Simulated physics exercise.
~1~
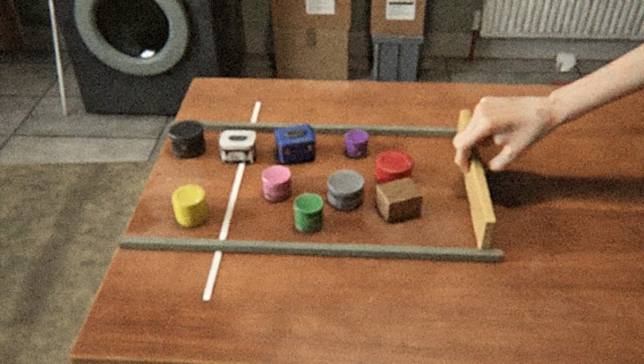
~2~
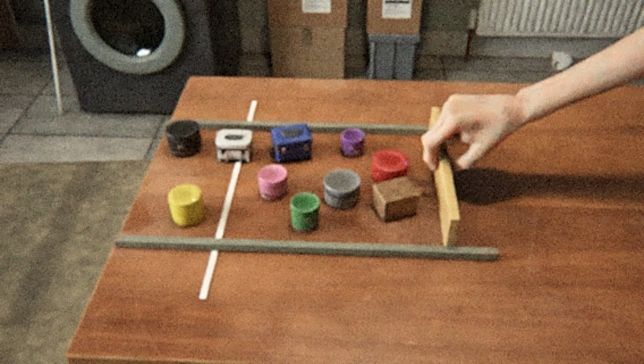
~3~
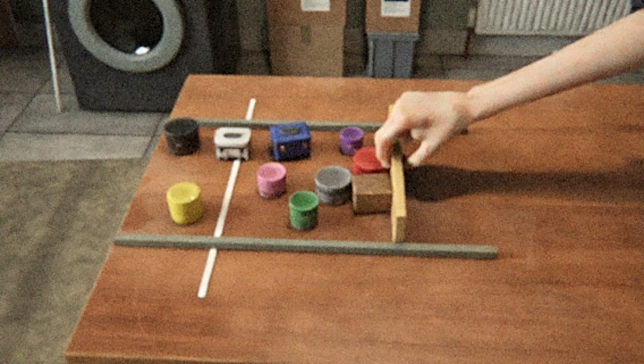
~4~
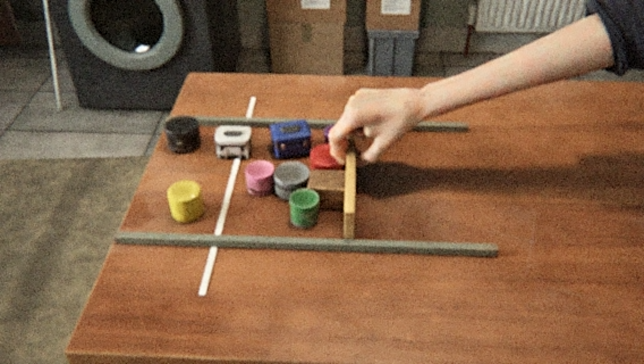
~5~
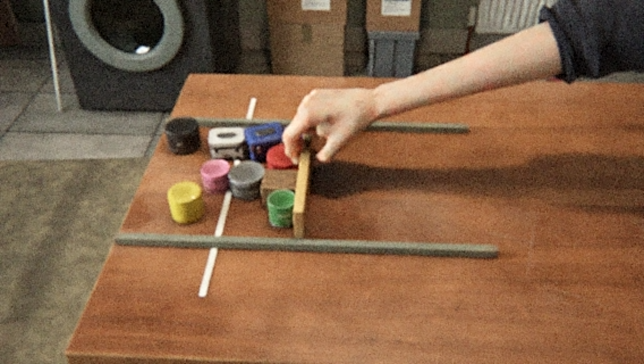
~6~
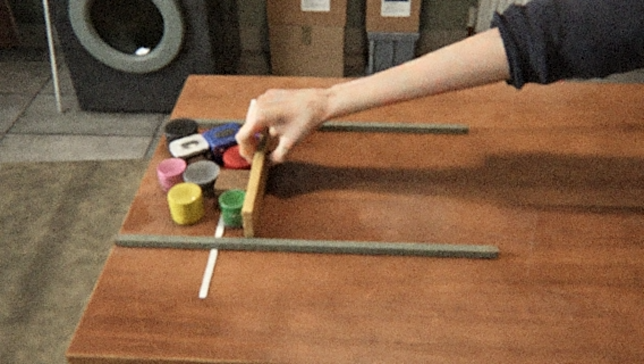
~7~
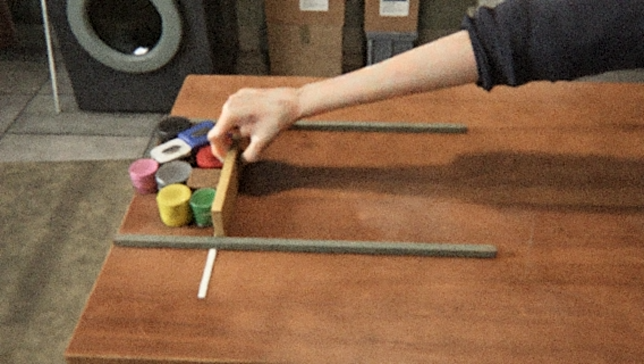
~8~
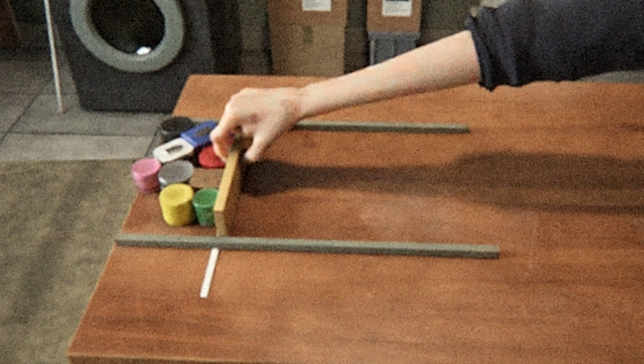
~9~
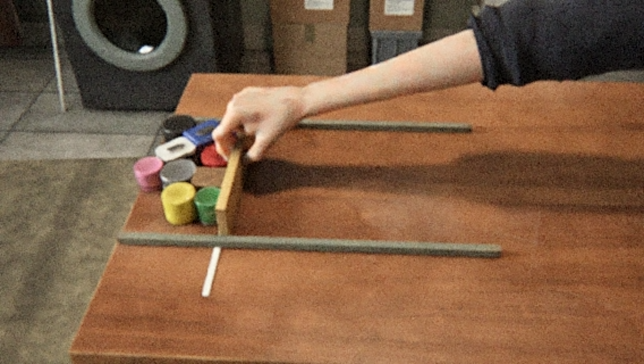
A hand sliding an upright wooden board leftward, bunching small tubs and blocks at a table's edge, where all stay on.
